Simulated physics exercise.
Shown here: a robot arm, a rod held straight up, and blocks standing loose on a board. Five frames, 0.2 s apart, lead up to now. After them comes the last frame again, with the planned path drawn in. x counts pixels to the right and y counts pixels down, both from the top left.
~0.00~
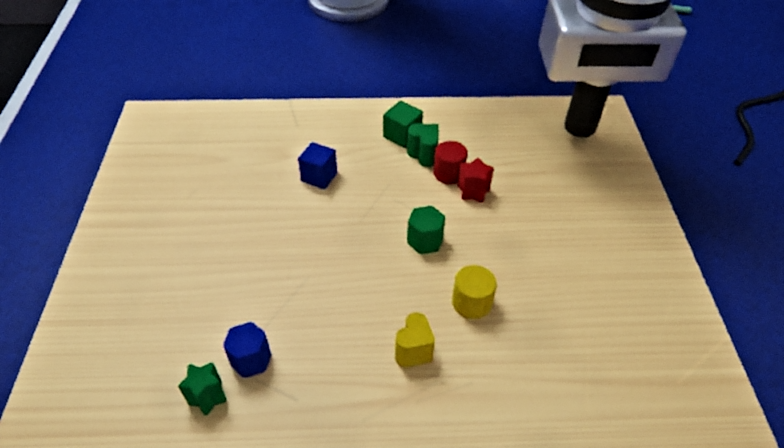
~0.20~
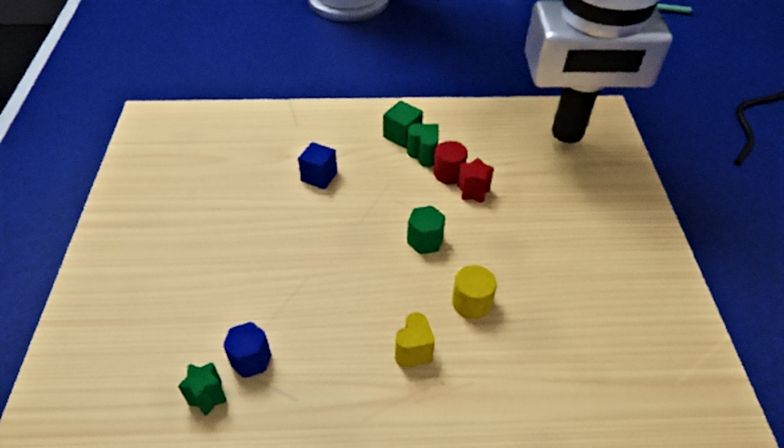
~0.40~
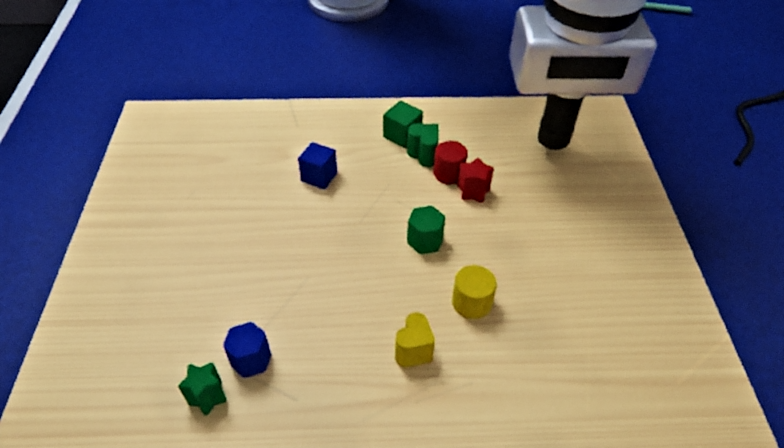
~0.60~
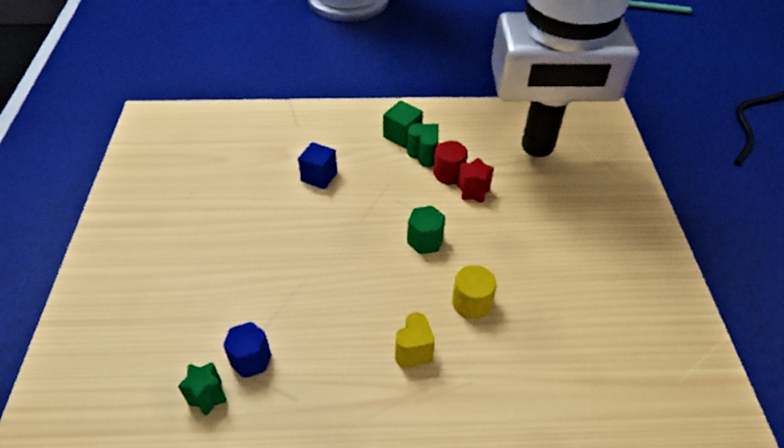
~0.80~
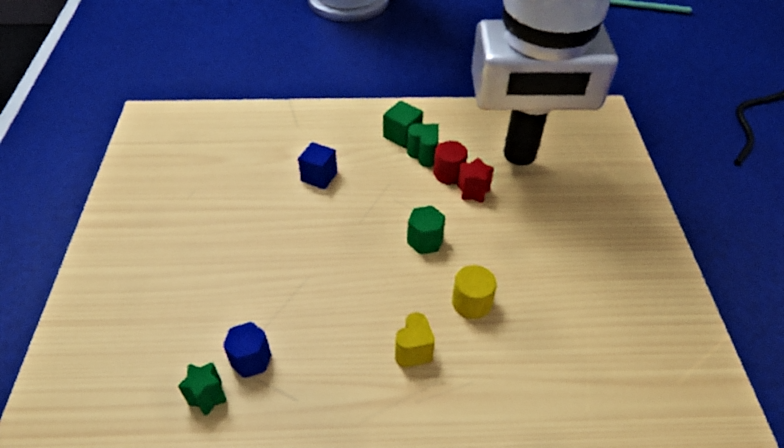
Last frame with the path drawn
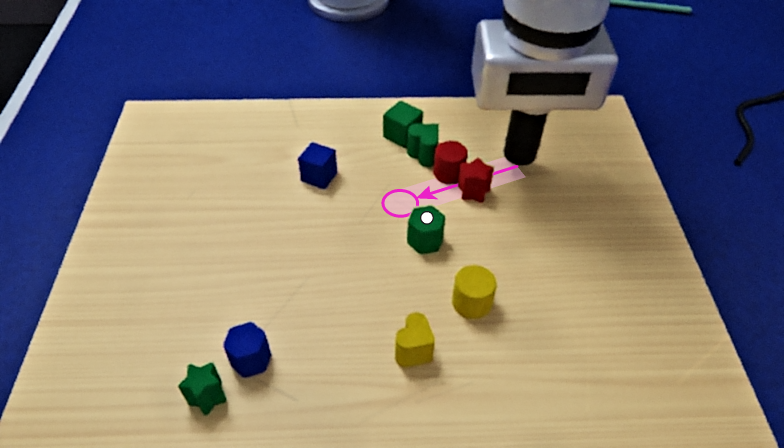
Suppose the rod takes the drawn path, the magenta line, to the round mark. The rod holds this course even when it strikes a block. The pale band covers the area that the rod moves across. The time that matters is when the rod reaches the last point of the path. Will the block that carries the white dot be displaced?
Final answer: No.
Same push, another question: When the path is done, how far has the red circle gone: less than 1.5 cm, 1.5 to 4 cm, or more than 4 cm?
It slides well over 4 cm.
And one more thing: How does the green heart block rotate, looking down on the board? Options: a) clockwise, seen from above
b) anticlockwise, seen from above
a - clockwise, seen from above.
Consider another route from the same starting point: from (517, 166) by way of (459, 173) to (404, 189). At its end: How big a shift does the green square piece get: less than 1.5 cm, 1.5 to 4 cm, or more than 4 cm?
The shift is below 1.5 cm.
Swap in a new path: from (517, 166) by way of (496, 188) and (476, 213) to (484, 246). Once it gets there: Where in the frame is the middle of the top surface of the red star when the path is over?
Its top centre is at about (451, 179).
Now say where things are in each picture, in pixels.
Rod's lower end (580, 128); green heart block (426, 132); green six-sided block (427, 218); red circle (452, 150); red star (477, 168), in the first picture.
Rod (567, 134); blocks still, in the second picture.
Rod (553, 140); blocks still, in the third picture.
Rod (537, 147); blocks still, in the fourth picture.
Rod (520, 155); green heart block (426, 132); green six-sided block (427, 218); red circle (452, 150); red star (477, 168), in the fifth picture.
Drawn move, straight from (517, 166) to (400, 203); the dot is on the green six-sided block.
What follows on the original path. One third of the way, rod (480, 167); red circle (449, 150); red star (469, 174), turned 15° anticlockwise.
Two thirds of the way, rod (440, 180); green heart block (417, 131), turned 35° clockwise; red circle (413, 154); red star (447, 190), turned 55° anticlockwise.
At the end, rod (401, 192); green heart block (417, 131), turned 35° clockwise; green six-sided block still; red circle (399, 154); red star (443, 193), turned 80° anticlockwise.
